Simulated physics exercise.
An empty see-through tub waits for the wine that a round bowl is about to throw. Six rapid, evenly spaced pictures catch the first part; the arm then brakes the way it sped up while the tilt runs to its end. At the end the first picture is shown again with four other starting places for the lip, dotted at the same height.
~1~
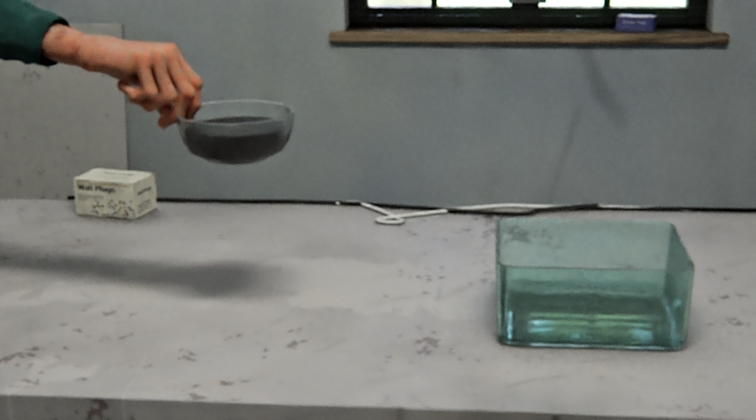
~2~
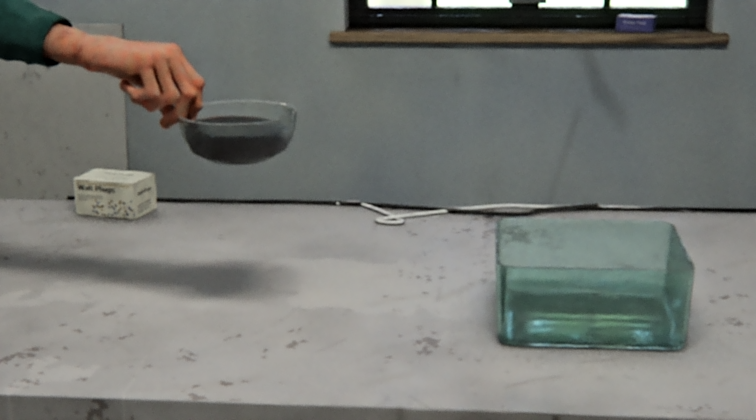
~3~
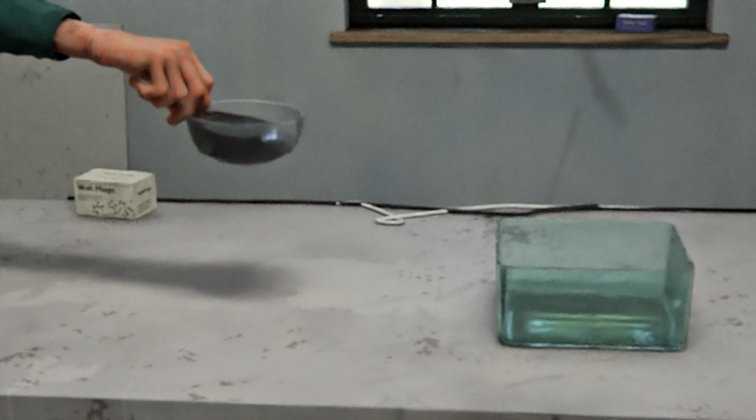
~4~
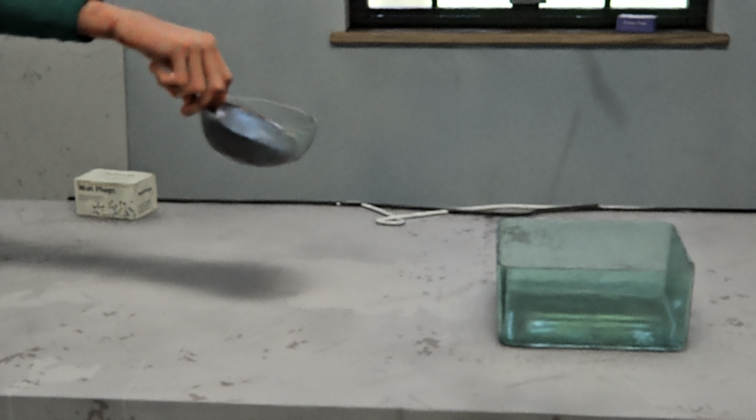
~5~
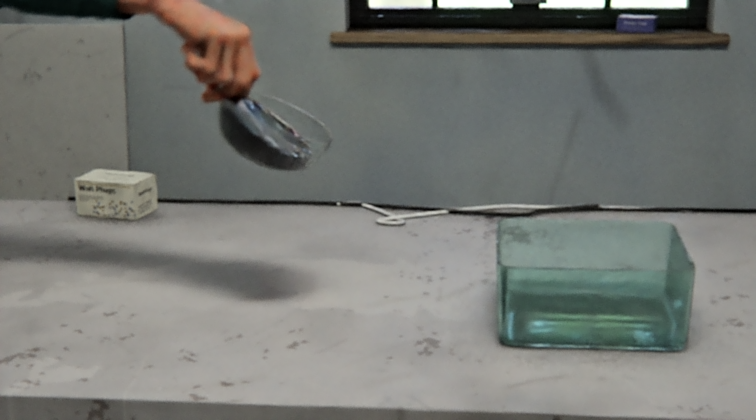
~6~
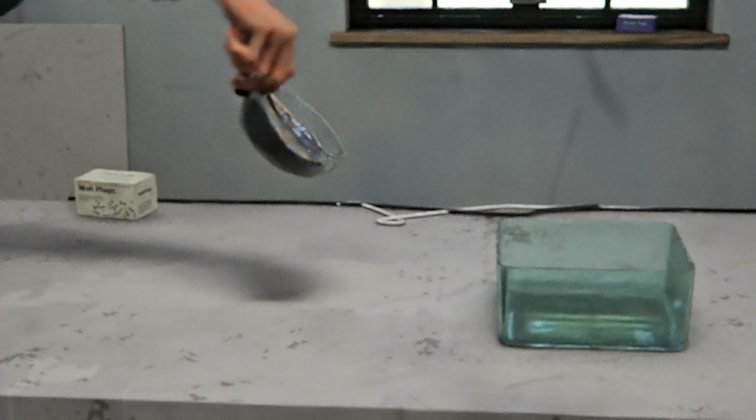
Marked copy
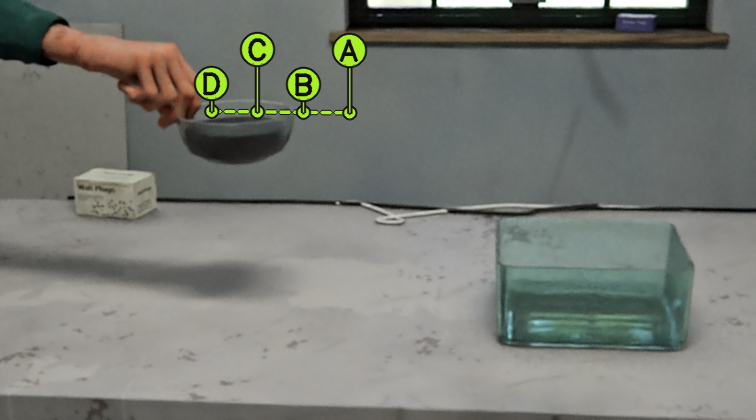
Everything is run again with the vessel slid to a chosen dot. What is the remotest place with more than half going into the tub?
Take A.
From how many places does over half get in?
One of the four.
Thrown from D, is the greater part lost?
Yes, that goes wrong.
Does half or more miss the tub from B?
Yes, that goes wrong.
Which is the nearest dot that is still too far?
B.
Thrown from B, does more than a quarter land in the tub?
No, it does not.
In lime, A at (349, 112); B at (303, 112); C at (257, 111); D at (211, 111).
Choosing A, about 77 % lands in the tub, 10 % falls short and 13 % goes beside or beyond.
Choosing B, about 8 % lands in the tub, 88 % falls short and 4 % goes beside or beyond.
Choosing C, about 0 % lands in the tub, 95 % falls short and 5 % goes beside or beyond.
Choosing D, about 0 % lands in the tub, 100 % falls short.
